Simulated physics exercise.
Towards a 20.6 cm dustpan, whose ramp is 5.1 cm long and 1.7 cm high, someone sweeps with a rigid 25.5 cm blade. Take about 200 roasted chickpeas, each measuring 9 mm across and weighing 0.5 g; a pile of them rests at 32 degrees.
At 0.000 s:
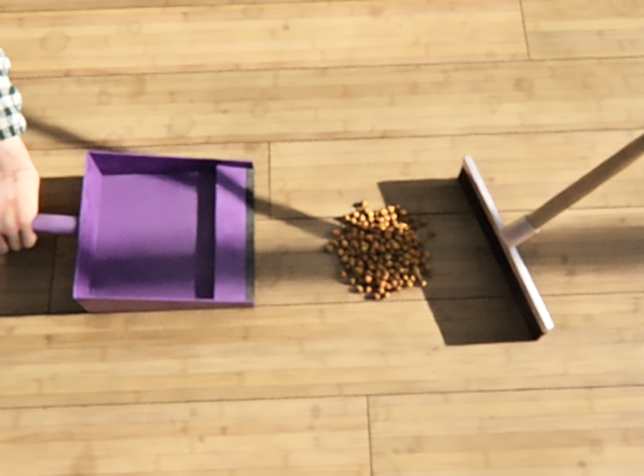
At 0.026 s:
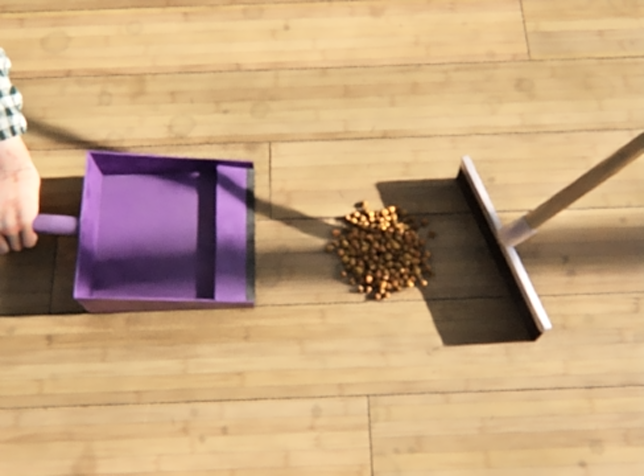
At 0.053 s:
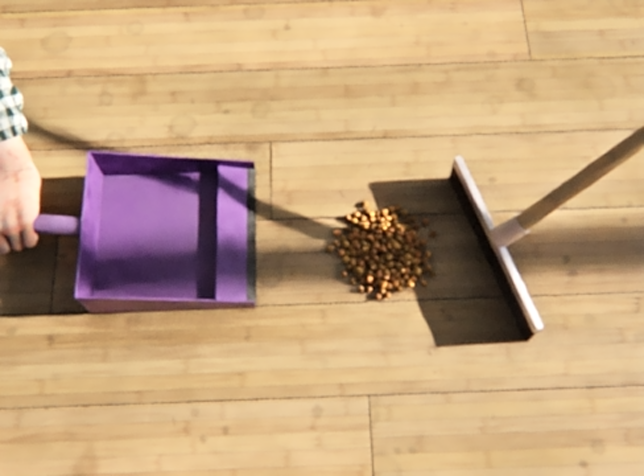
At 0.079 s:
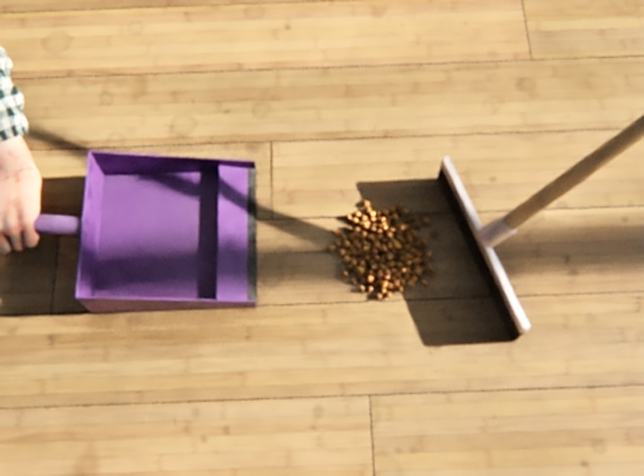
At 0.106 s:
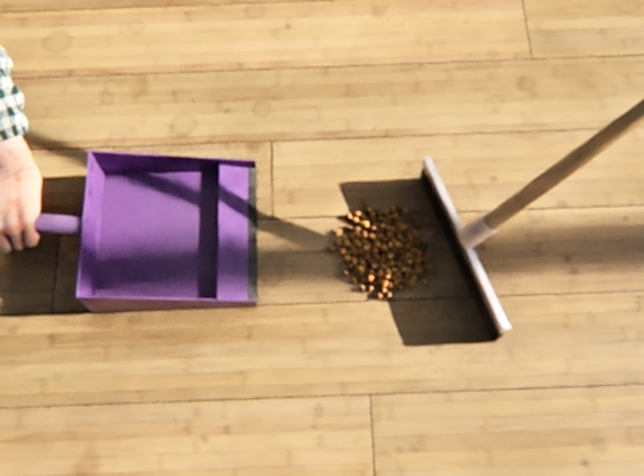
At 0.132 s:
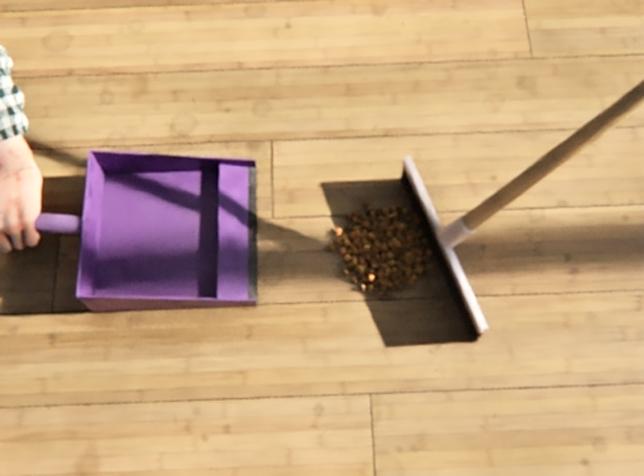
A broom slid left across the wooden floor until its blade met the near edge of a small pile of roasted chickpeas, while a hand held a purple dustpan still on the left.
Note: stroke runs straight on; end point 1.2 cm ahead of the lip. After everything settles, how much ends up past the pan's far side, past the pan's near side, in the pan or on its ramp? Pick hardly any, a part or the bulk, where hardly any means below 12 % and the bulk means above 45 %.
Far side: Hardly any; near side: A part; pan: A part.
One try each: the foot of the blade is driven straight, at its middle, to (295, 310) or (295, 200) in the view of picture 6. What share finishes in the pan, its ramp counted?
The two tries give roughly 25 and 20 %.
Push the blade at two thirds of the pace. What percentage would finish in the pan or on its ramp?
Then some 15 in a hundred.
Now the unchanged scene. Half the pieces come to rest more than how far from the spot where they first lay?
I'd put it near 18 cm.
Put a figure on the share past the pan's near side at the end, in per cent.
About 30 per cent.
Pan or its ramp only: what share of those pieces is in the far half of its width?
Some 20 per cent.
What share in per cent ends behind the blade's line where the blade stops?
Some 0 percent, give or take.
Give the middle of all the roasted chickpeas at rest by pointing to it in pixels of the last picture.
Roughly (255, 282).
Then, at 0.24 s, middle of the blade 13 cm from the lip; 0 % over the lip, far side 0 %, near side 15 %.
After 0.31 s, middle of the blade 7 cm from the lip; 0 % over the lip, far side 0 %, near side 25 %.
After 0.52 s, middle of the blade 5 cm from the lip; 30 % over the lip, far side 0 %, near side 30 %.
By 1.1 s all is still; far side 0 %, near side 30 %, pan 25 %, in front of the lip or behind the blade 40 %.
